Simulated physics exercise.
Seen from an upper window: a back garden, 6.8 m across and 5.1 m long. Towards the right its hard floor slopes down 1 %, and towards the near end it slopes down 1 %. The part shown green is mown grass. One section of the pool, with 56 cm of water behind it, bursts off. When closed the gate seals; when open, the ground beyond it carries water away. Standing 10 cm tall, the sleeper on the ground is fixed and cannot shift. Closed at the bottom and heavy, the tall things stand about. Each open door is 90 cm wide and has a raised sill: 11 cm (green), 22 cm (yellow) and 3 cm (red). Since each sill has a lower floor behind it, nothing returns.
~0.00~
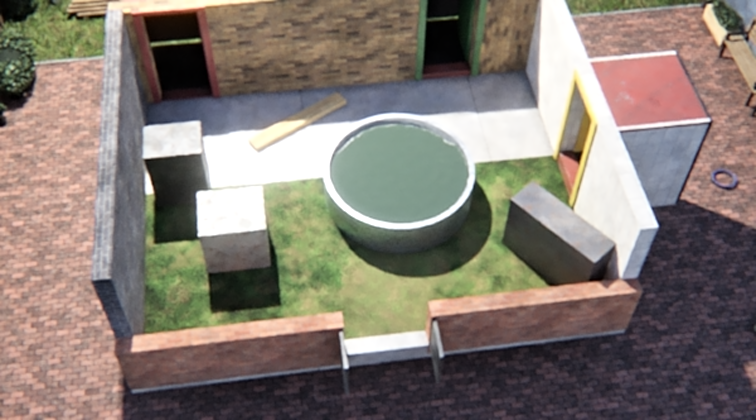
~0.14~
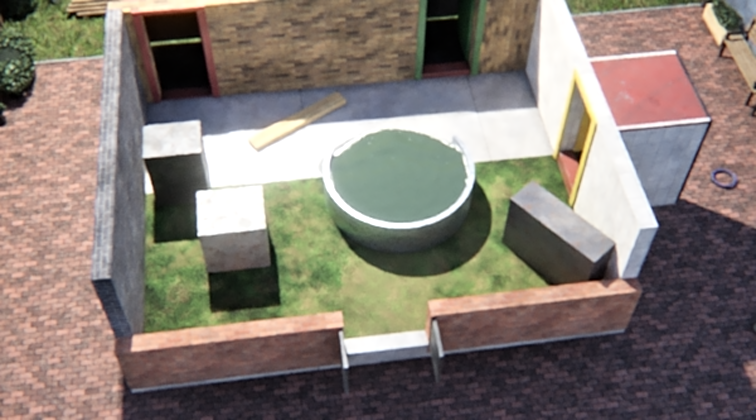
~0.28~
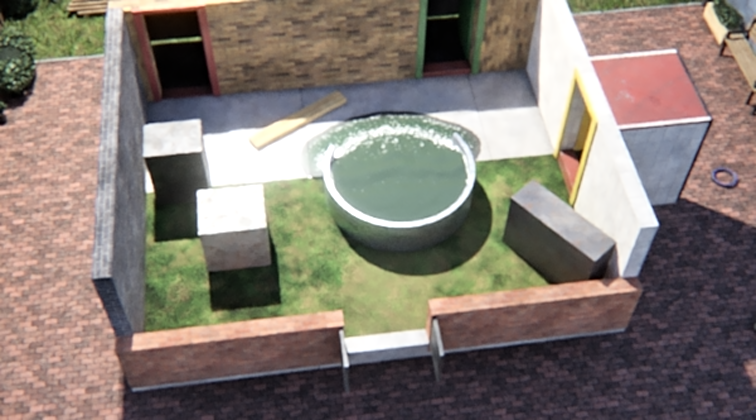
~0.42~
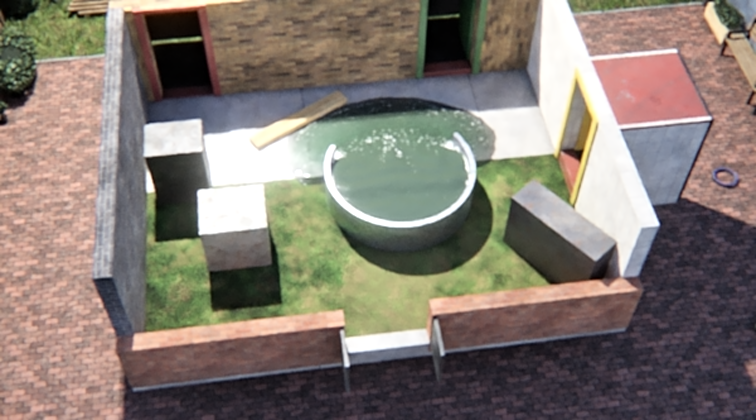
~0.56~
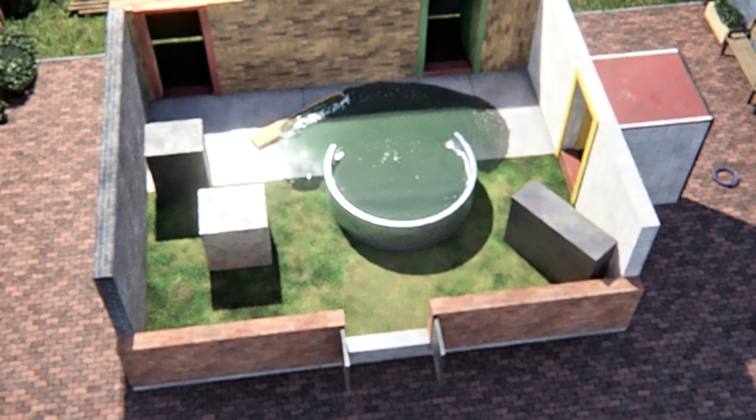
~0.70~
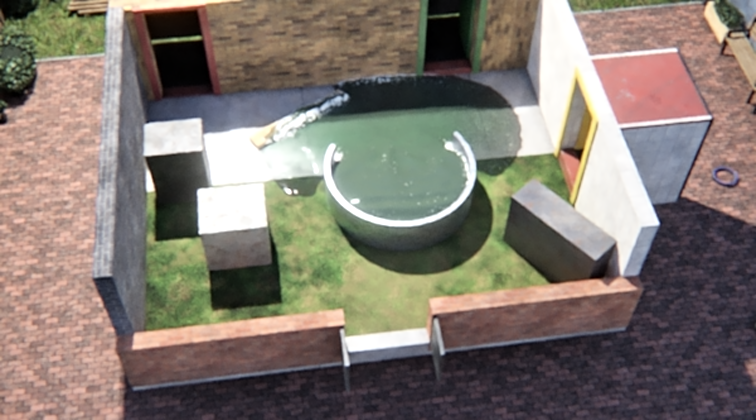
Green water bursts through the back of a round pool and spreads across the grey paving.
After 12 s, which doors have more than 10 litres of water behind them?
As I see it, the green door ends up over quota; the yellow door ends up within quota; the red door ends up over quota.
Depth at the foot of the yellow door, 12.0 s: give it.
Around 9.5 cm there.
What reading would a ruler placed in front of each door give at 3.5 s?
Green 13 cm, yellow 10 cm, red 6 cm.
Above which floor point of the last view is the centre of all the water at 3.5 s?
Close to (387, 141) in the last picture.
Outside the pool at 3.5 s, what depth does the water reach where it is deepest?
24 cm or so.
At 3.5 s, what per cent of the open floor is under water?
Close to 60 in a hundred parts are wet.
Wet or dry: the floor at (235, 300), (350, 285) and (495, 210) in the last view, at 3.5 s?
Going through the three points: Not yet touched, then not yet touched, then awash.
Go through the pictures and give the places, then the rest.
The first picture shows the pool at (399, 172) is whole and still, 56 cm deep.
In the second picture, the front is at (459, 160), 1.2 m from the gap at (388, 137); 0.5 m2 of floor is under water; 56 cm left at the back of the pool.
In the third picture, water pours out at (388, 137) and has run 1.5 m, to (477, 143); deepest outside 26 cm, 56 cm at the pool's back.
In the fourth picture, the front is at (490, 139), 1.7 m from the gap at (389, 138); 3.5 m2 of floor is under water; 56 cm left at the back of the pool.
In the fifth picture, the front is at (500, 122), 2.0 m from the gap at (389, 138); 5.2 m2 of floor is under water; 55 cm left at the back of the pool.
In the sixth picture, water pours out at (389, 137) and has run 2.2 m, to (511, 115); deepest outside 23 cm, 49 cm at the pool's back.
After 1.4 s water covers 35 % of the floor and is deepest (40 cm) near (524, 70); green door 25 cm at the sill, 19 L in, yellow door not reached, red door not reached.
After 2.2 s water covers 40 % of the floor and is deepest (36 cm) near (524, 70); green door 22 cm at the sill, 67 L in, yellow door 2 cm at the sill, 0 L in, red door 5 cm at the sill, 0 L in.
After 3.5 s water covers 60 % of the floor and is deepest (24 cm) near (528, 84); green door 13 cm at the sill, 98 L in, yellow door 10 cm at the sill, 0 L in, red door 6 cm at the sill, 4 L in.
After 7.0 s water covers 90 % of the floor and is deepest (18 cm) near (591, 267); green door 7 cm at the sill, 104 L in, yellow door 17 cm at the sill, 0 L in, red door 4 cm at the sill, 39 L in.
After 12.0 s water covers 95 % of the floor and is deepest (10 cm) near (558, 203); green door 6 cm at the sill, 104 L in, yellow door 10 cm at the sill, 0 L in, red door 2 cm at the sill, 41 L in.
